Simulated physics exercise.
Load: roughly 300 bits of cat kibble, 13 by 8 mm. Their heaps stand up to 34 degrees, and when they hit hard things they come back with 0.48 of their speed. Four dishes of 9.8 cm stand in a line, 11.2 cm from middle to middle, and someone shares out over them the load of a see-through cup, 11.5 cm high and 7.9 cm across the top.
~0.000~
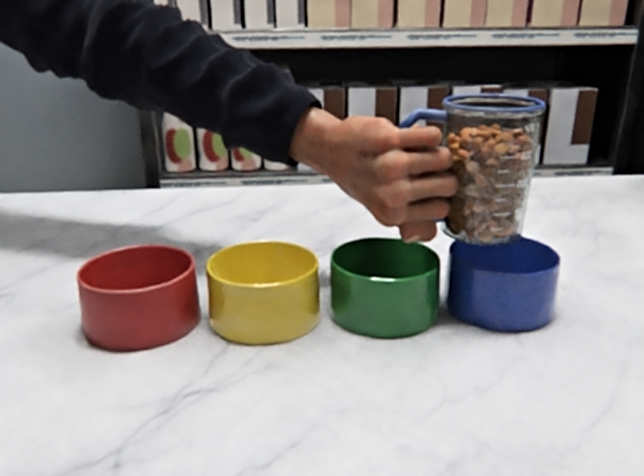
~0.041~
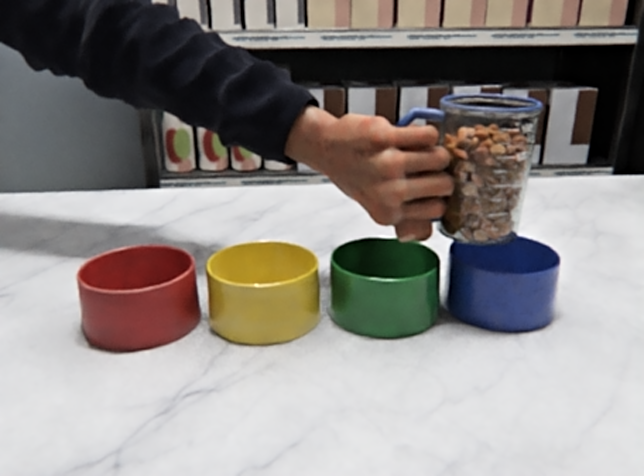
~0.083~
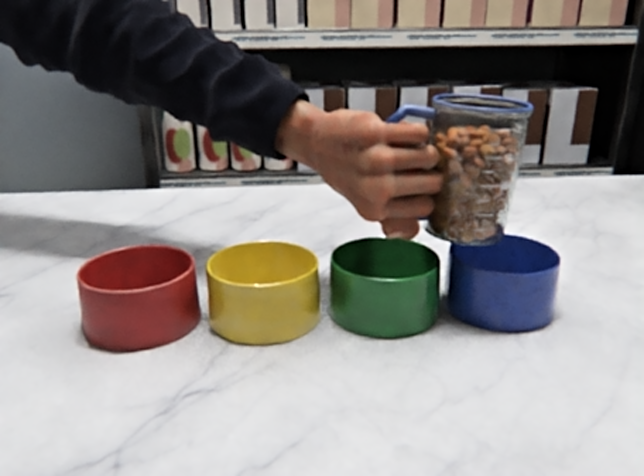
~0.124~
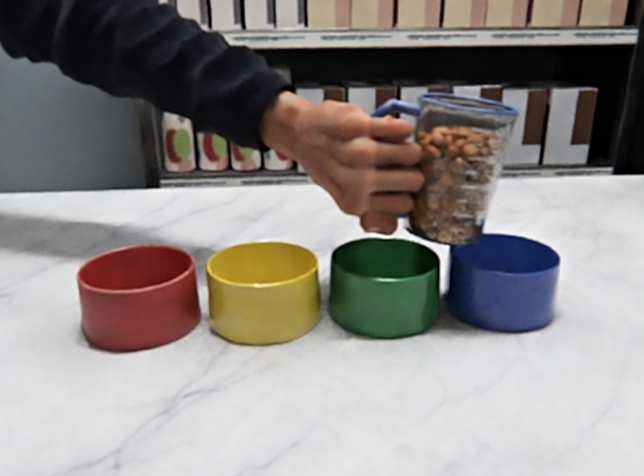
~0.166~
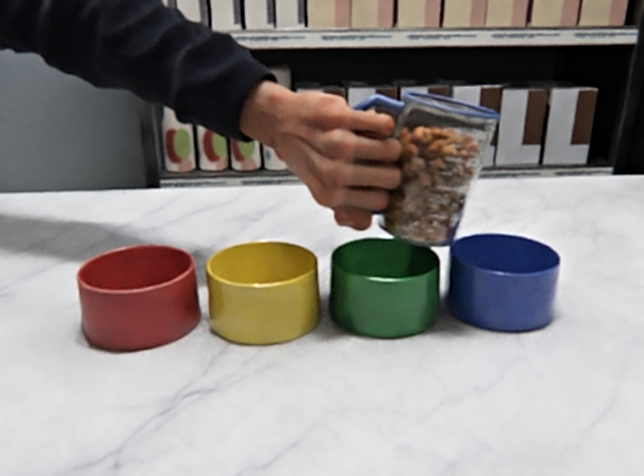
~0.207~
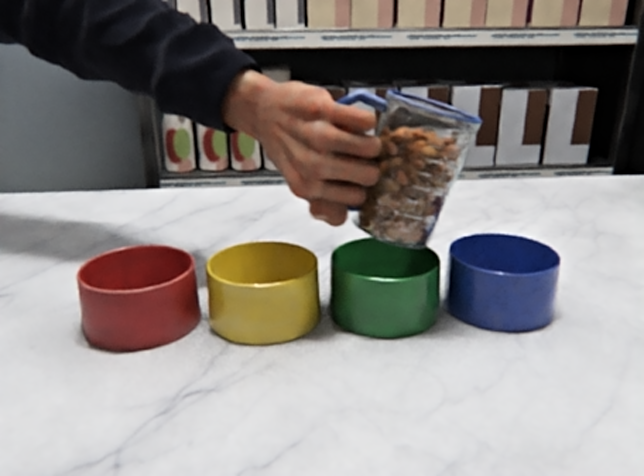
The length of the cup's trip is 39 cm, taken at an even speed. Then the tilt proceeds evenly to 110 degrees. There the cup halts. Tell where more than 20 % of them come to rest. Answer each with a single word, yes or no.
Red yes, blue no, green no, yellow no, counter no.
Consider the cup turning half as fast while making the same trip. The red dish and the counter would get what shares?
That gives red 90 with 0 for the counter.
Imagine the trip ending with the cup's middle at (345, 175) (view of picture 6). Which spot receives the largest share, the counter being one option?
Most of it ends up at green.
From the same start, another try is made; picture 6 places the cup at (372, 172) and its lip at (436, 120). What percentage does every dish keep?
It'd finish with red at 90, blue at 0, green at 0 and yellow at 0.
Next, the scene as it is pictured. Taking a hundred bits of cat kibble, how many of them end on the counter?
Roughly 5 in a hundred.
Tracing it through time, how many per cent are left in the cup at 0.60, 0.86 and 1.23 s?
About 100, 100, 75.
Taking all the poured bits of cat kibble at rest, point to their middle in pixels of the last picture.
Once everything settles, the centre is around (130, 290).
Then, at 0.60 s, tilt 62 degrees; cup holds 100 %.
After 0.86 s, tilt 92 degrees; cup holds 100 %.
Then, at 1.23 s, tilt 110 degrees; cup holds 75 %, red 25 %.
By 3.3 s all is still; red 90 %, blue 0 %, green 0 %, yellow 0 %, counter 5 %, cup 5 %.
